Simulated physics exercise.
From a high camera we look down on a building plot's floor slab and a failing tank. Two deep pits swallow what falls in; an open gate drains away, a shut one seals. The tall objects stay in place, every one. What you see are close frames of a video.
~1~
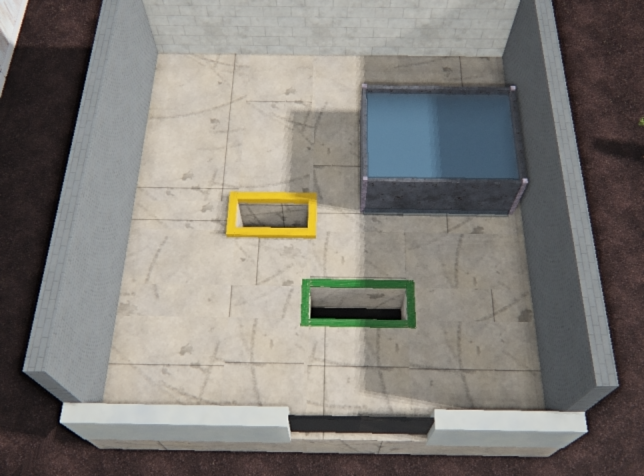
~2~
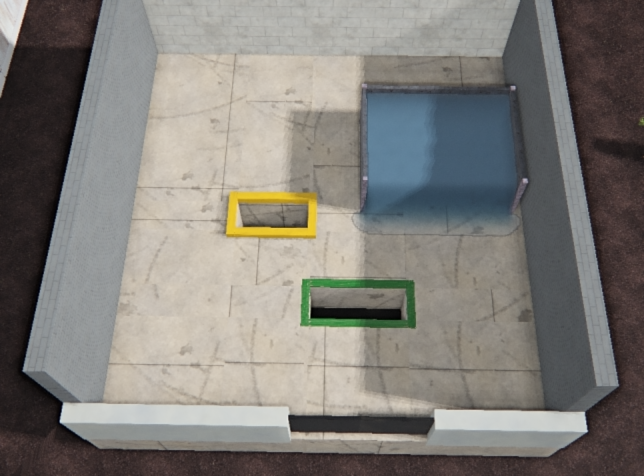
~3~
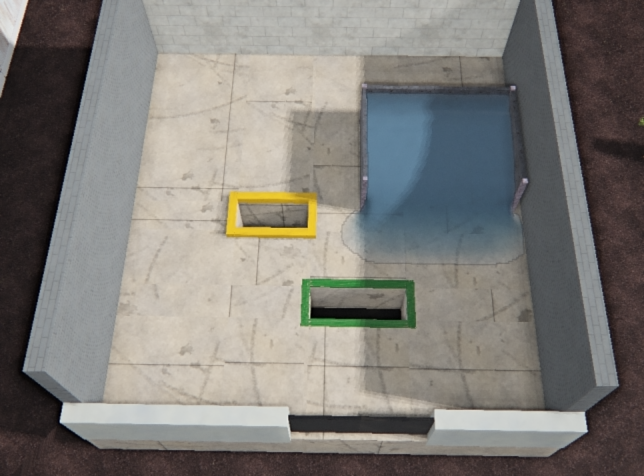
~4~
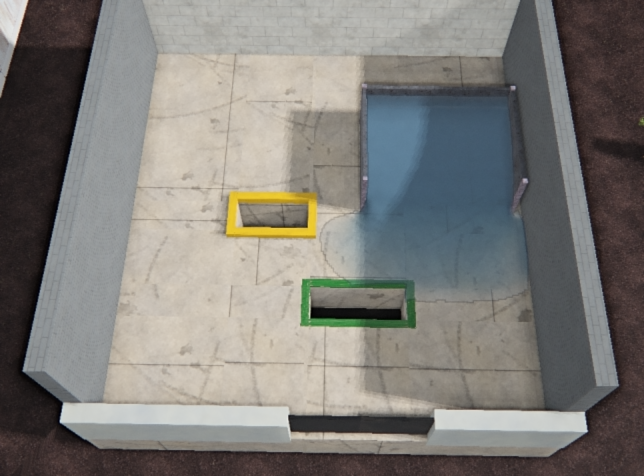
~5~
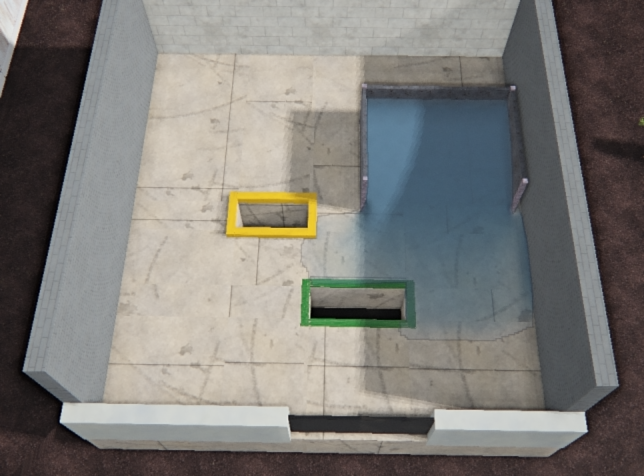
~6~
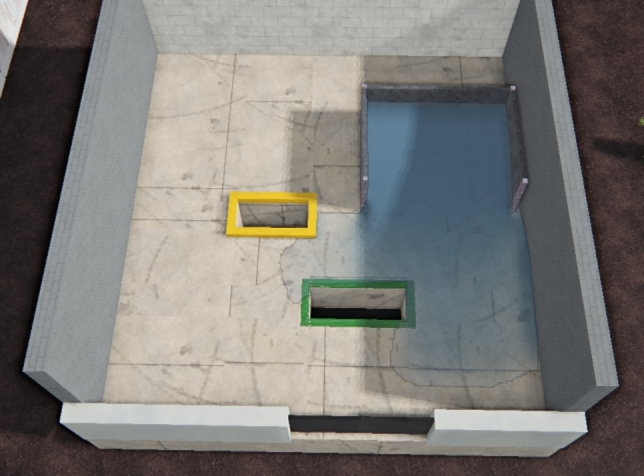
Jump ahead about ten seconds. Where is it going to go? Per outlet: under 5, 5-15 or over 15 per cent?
Per outlet: Gate under 5 per cent; green pit over 15 per cent; yellow pit under 5 per cent.
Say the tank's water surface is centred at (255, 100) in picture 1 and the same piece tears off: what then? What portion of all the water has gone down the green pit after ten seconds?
Share in the green pit - 20 in a hundred.
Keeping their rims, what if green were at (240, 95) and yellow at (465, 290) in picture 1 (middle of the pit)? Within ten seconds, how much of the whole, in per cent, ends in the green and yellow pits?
Measured shares in per cent - green 10, yellow 30.
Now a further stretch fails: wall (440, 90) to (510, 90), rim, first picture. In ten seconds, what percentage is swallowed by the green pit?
Green: About 6 %.
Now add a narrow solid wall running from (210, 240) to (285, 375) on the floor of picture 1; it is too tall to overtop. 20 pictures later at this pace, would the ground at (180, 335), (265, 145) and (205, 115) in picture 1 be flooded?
In turn: Covered, dry, dry.
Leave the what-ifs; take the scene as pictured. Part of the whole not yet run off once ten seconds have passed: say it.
My figure is close to 54 percent.
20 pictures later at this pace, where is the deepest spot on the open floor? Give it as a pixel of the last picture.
Near (126, 339).
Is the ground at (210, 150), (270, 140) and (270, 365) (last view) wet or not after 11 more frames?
Spared, spared, soaked.
A moment on, water covers 30 % of the floor; the gate 0 %, the green pit 12 %, the yellow pit 0 %.
Next, water covers 40 % of the floor; the gate 0 %, the green pit 20 %, the yellow pit 0 %.
Then, water covers 50 % of the floor; the gate 0 %, the green pit 28 %, the yellow pit 0 %.
Later, water covers 75 % of the floor; the gate 0 %, the green pit 39 %, the yellow pit 0 %.
In the end, water covers 95 % of the floor; the gate 0 %, the green pit 47 %, the yellow pit 0 %.
